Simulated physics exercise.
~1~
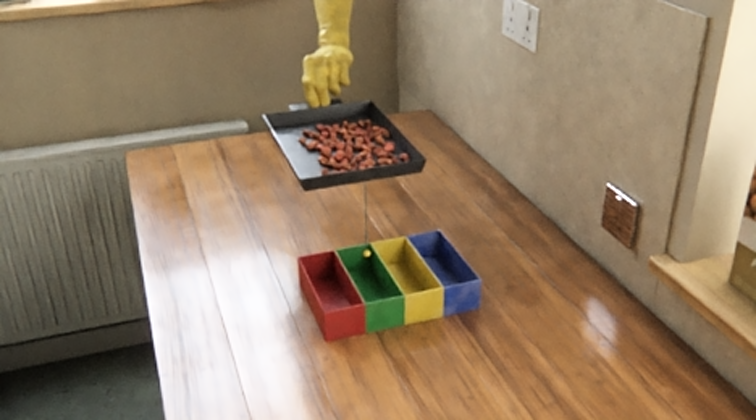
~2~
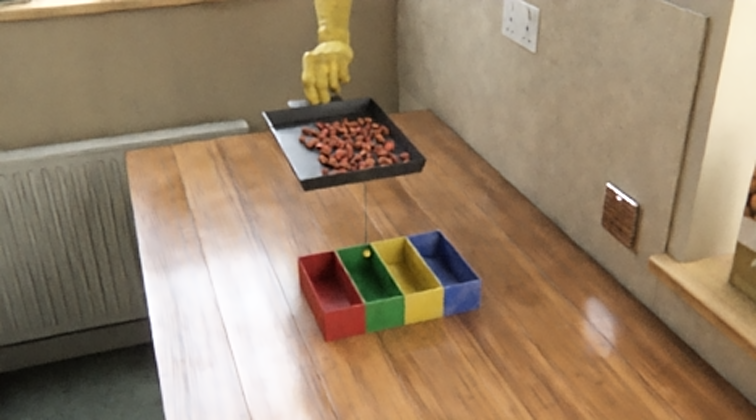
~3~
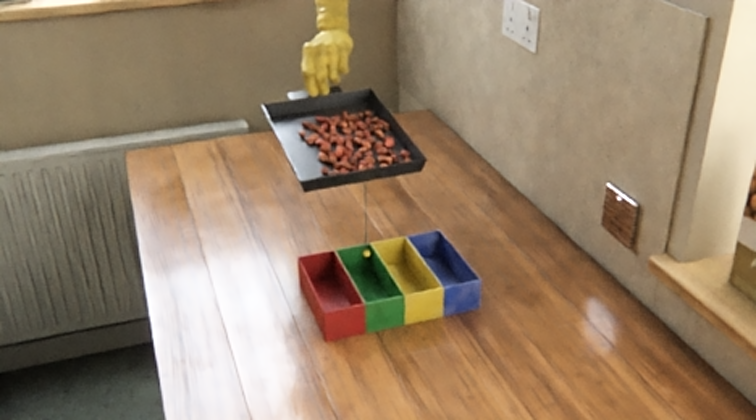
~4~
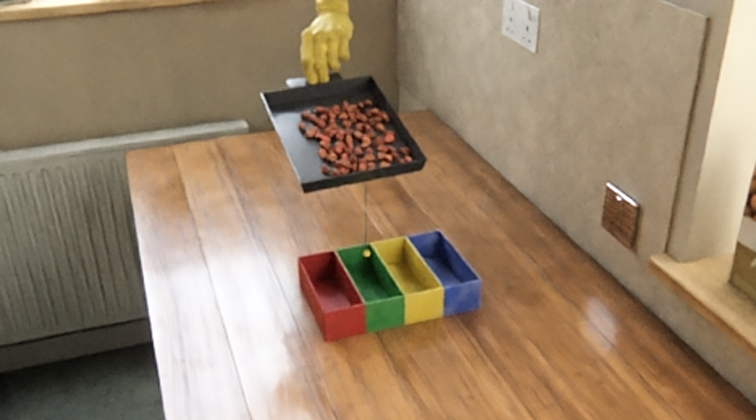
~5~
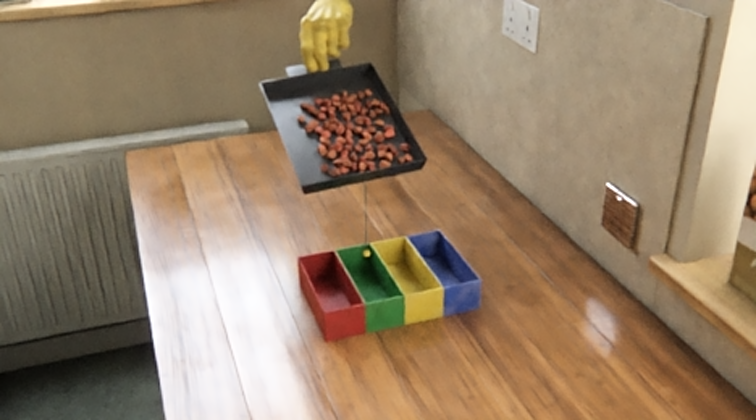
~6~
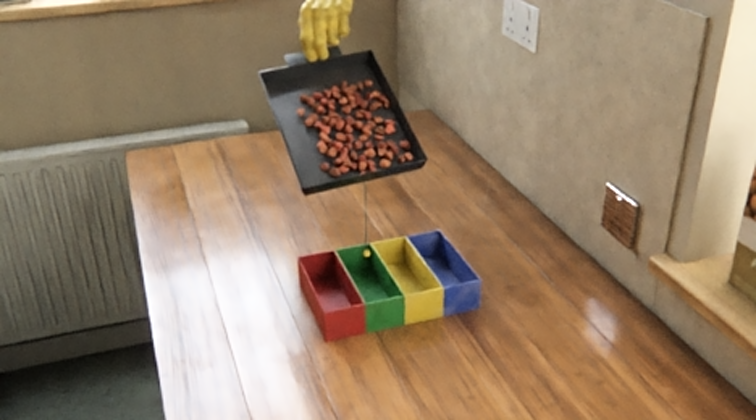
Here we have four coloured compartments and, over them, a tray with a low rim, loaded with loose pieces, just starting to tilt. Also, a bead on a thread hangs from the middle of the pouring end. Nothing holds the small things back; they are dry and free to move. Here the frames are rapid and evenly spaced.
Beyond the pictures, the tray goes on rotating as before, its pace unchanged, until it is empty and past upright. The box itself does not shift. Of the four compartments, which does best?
The red one does best.
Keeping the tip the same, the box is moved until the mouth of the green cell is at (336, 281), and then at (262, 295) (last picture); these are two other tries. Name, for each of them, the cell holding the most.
For the first spot the answer is that green cell, and for the second spot it is blue.
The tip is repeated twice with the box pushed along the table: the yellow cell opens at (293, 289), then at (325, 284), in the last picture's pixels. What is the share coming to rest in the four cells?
You'd see roughly 60 per cent first and roughly 90 per cent second.
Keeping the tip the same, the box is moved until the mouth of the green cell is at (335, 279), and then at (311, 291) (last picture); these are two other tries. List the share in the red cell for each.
20% for the first placement, 0% for the second.
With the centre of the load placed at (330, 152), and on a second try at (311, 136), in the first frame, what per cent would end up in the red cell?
Estimates in order: 50 percent, 50 percent.
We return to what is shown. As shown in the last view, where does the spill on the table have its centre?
About (276, 367) in the last picture.
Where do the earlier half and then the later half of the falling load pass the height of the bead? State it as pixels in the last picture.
Near (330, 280) to start, and near (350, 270) afterwards.
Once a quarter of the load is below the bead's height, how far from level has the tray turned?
It sits at roughly 90°.
Shortly afterwards, tray tipped steeply; all but a few on the tray; only a few falling or outside the box.
Next, tray tipped past a quarter turn; near a third on the tray; near a quarter in the red cell; a little in the green cell; near a third falling or outside the box.
Some moments later, tray tipped past a quarter turn; near half in the red cell; near a quarter in the green cell; a little in the yellow cell; near a quarter falling or outside the box.
In the end, tray tipped past a quarter turn; near half in the red cell; near a quarter in the green cell; a little in the yellow cell; none at all in the blue cell; near a quarter outside the box.
